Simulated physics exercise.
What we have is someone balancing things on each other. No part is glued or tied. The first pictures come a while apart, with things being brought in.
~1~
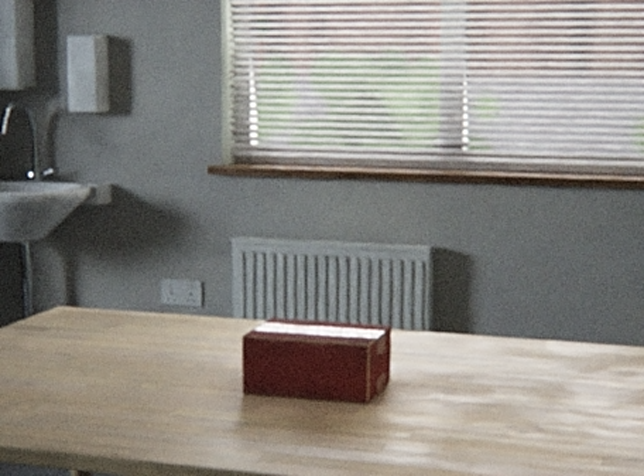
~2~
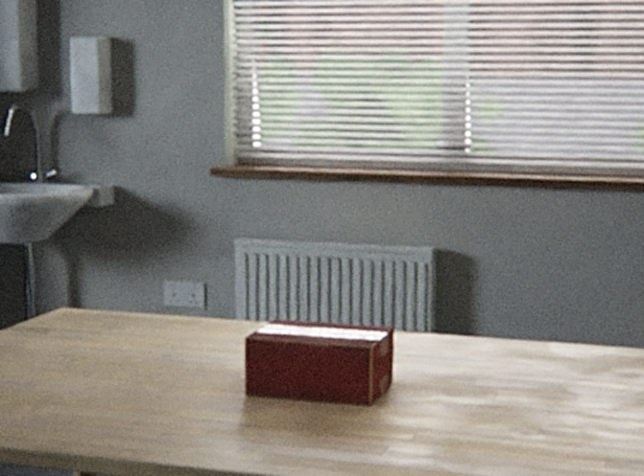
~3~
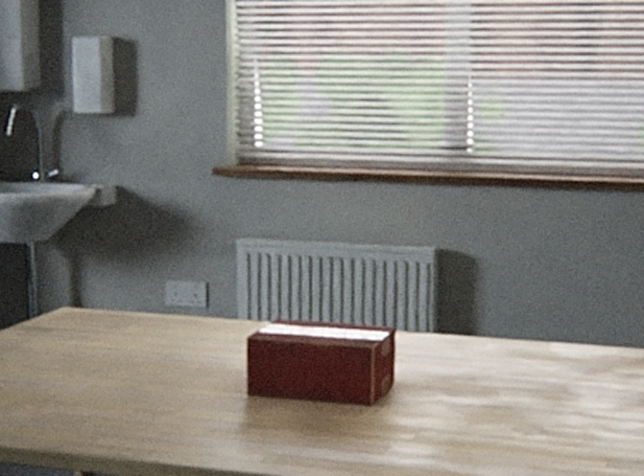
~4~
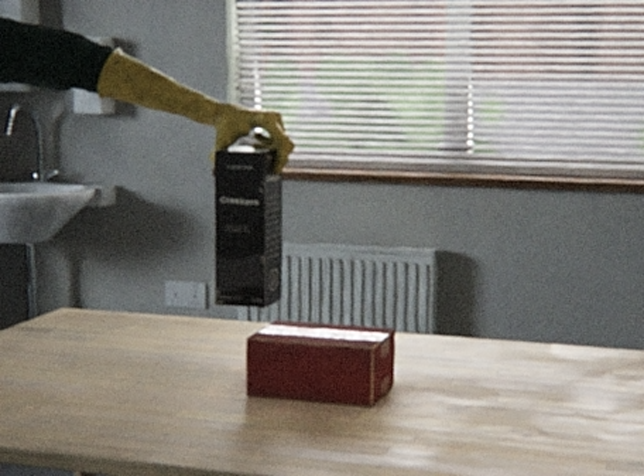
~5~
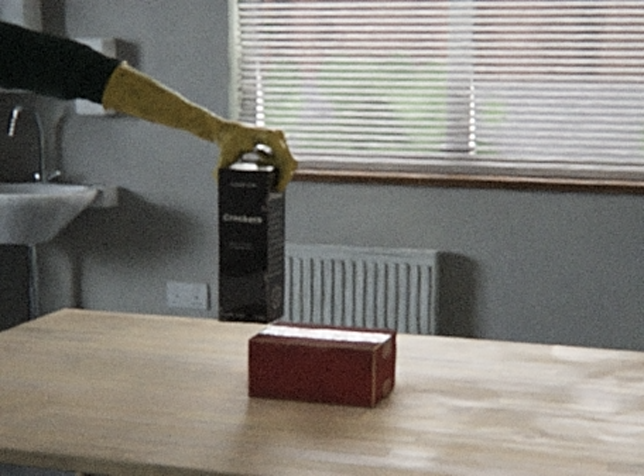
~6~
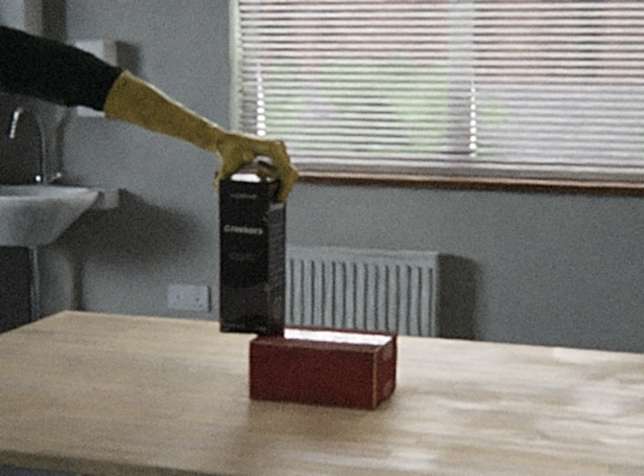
A hand in a yellow glove reached in from the left holding a tall black carton, lowered it onto the left end of a red box on a wooden table, and kept hold of it.
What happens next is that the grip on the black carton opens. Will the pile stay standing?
Seems the tower doesn't stand.
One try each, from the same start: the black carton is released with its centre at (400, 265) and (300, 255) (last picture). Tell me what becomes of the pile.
Well, on the first go it tumbles down, and on the second it stays steady.
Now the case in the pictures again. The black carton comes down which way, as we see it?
Looks like it moves off to the left.
Then, 0.50 s past the last view, black carton now fallen.
Then, 0.60 s past the last view, things are still on the move.
Finally, fallen, black carton; red box still in place. Final places as the last picture's camera would see them, black carton near (153, 354). The pile gives way.
